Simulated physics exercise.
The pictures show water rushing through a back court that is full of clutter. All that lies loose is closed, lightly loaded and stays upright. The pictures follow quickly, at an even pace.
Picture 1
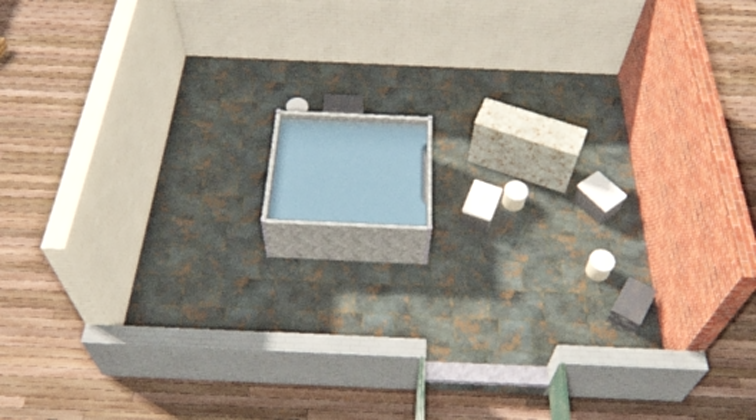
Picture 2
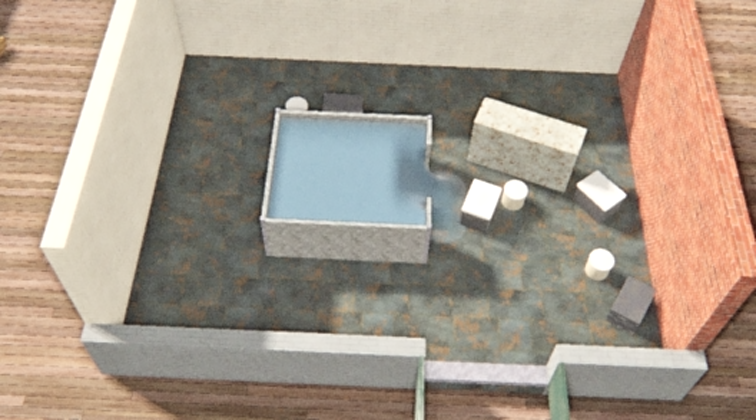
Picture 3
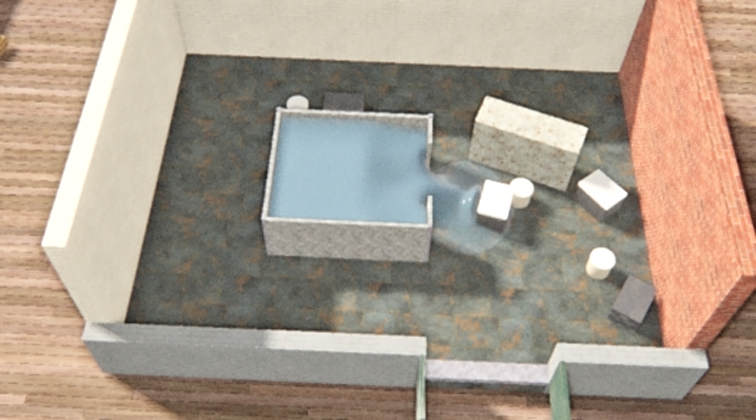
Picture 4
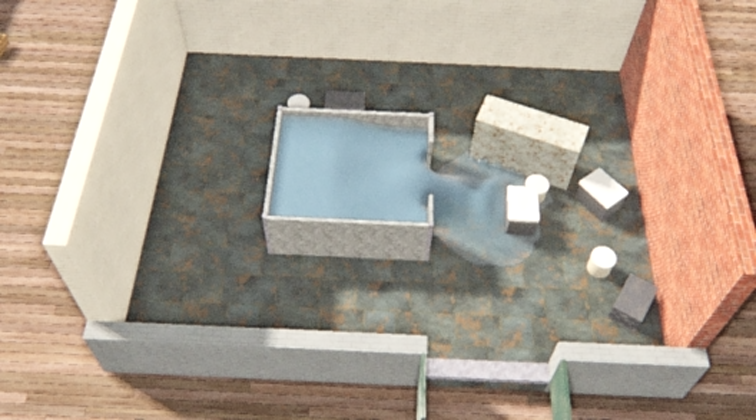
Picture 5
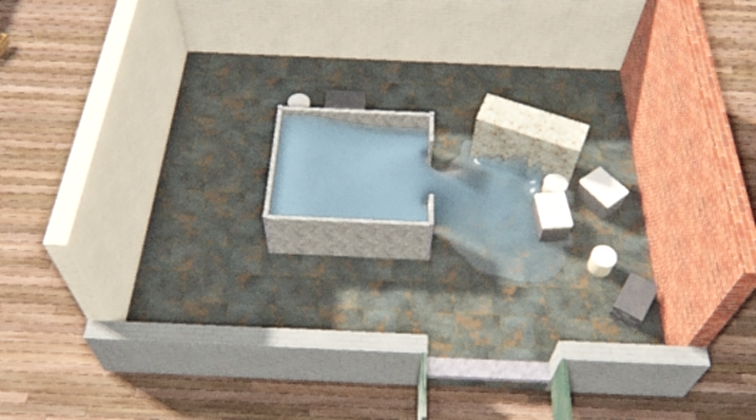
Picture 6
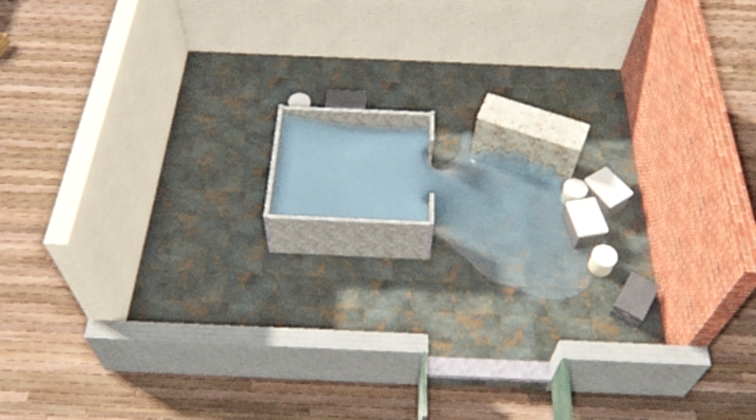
Water pours from a gap in the tank's right side and pushes a white box and cylinder rightward.
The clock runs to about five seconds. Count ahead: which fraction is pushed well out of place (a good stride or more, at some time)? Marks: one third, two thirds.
That comes to two thirds or above.
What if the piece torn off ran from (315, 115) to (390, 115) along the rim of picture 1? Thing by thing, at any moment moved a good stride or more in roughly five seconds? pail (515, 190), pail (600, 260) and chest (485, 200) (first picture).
One after the other: No, that far or more, no.
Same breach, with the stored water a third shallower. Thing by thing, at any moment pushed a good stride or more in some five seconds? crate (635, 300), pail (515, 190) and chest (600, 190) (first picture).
As listed: Shifted that much, yes, pushed that far.
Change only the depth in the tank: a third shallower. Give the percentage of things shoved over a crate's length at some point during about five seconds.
Near 70 in a hundred.
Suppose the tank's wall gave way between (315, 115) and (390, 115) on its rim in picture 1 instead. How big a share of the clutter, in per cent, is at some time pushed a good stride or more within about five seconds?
I make it 60 per cent.
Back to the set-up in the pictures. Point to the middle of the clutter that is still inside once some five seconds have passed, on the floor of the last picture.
Near (415, 176).
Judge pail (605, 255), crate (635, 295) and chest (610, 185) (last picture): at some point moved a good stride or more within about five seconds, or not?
In turn: That far or more, swept aside, yes.
A moment on, 2 of 7 are well off their spots; 1 afloat.
Next, 5 of 7 are well off their spots; 4 afloat.
Later, 4 of 7 are well off their spots; 5 afloat.
In the end, 5 of 7 are well off their spots, and 5 have been at some point; 4 afloat.
